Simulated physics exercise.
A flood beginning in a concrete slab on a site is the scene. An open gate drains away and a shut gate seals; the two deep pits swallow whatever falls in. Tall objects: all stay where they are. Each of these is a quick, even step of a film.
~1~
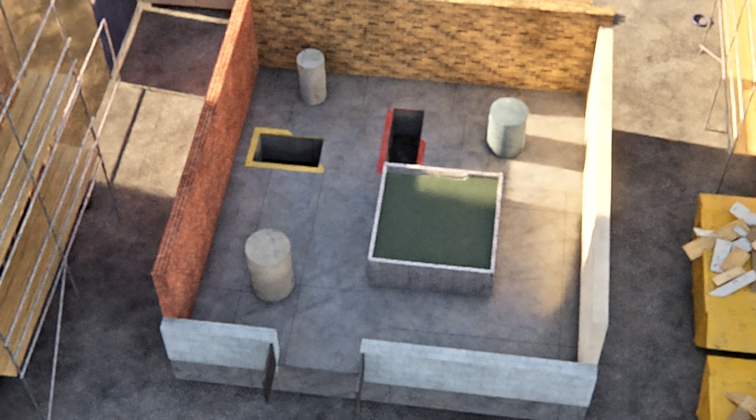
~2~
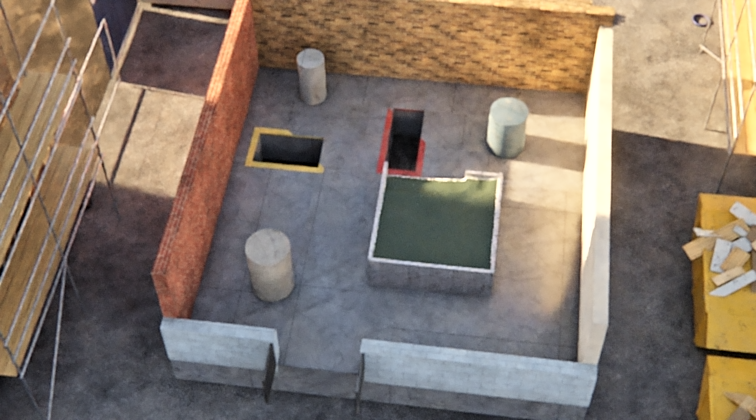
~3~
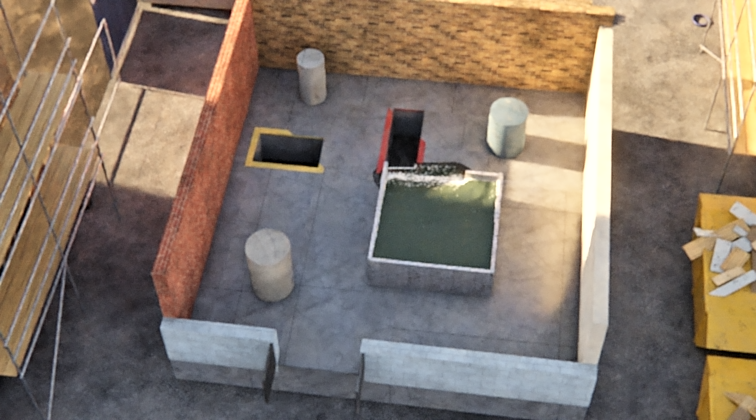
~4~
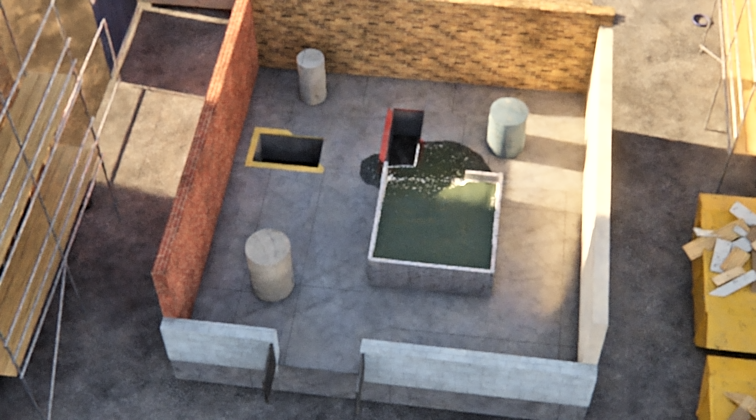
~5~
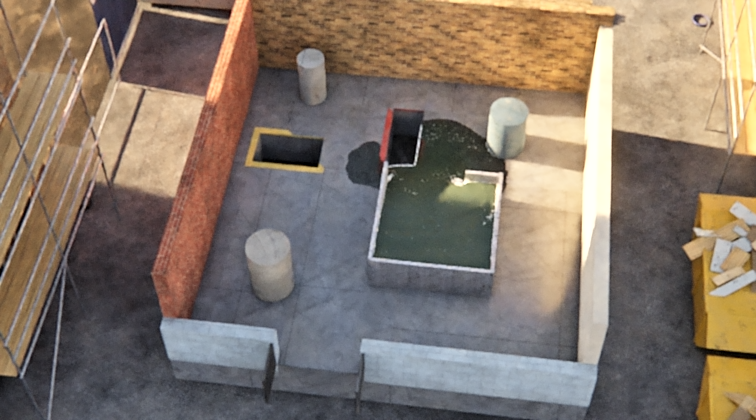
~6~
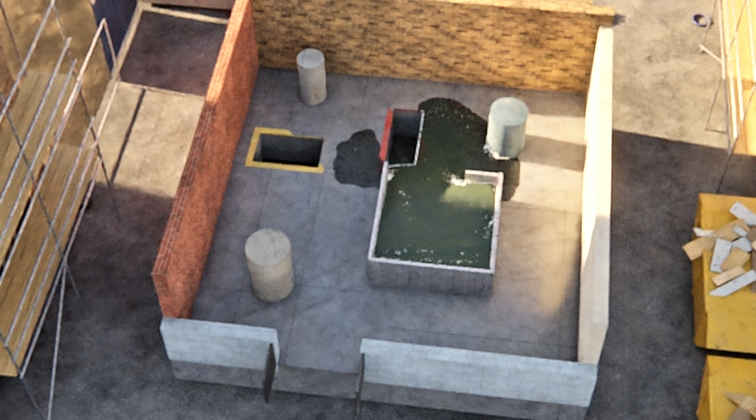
A square tank breaks open at its far side and dark water spreads across the slab.
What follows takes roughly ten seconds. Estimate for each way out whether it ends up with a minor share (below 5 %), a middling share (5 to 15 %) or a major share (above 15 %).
As I see it, the gate ends up low - beneath five per cent; the red pit ends up high - past fifteen per cent; the yellow pit ends up mid-range - five to fifteen per cent.
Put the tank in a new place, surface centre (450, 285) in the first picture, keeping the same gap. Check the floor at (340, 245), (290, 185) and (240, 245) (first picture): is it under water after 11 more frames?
Looking at all three, I'd call them bone dry, swamped, bone dry.
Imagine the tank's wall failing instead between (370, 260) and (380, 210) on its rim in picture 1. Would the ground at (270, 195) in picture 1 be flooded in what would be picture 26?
Verdict: Under water.
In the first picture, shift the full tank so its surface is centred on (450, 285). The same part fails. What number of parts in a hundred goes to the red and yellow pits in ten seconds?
The red pit gets 30 per cent and the yellow pit 20 per cent.
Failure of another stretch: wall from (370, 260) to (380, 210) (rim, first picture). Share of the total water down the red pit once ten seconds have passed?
I'd estimate the red pit takes around 2 percent.
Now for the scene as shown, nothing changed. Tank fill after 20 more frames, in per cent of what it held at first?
34 percent or so.
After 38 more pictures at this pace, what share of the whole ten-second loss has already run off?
Share gone: About 80 %.
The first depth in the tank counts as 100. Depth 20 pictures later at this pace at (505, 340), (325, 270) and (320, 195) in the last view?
At the three places, in the order asked: Around 0, 0 and 0 per cent.
A moment on, water covers 15 % of the floor; the gate 0 %, the red pit 13 %, the yellow pit 0 %.
Next, water covers 25 % of the floor; the gate 0 %, the red pit 23 %, the yellow pit 0 %.
Then, water covers 35 % of the floor; the gate 0 %, the red pit 32 %, the yellow pit 1 %.
Later, water covers 55 % of the floor; the gate 0 %, the red pit 41 %, the yellow pit 6 %.
In the end, water covers 65 % of the floor; the gate 0 %, the red pit 48 %, the yellow pit 12 %.
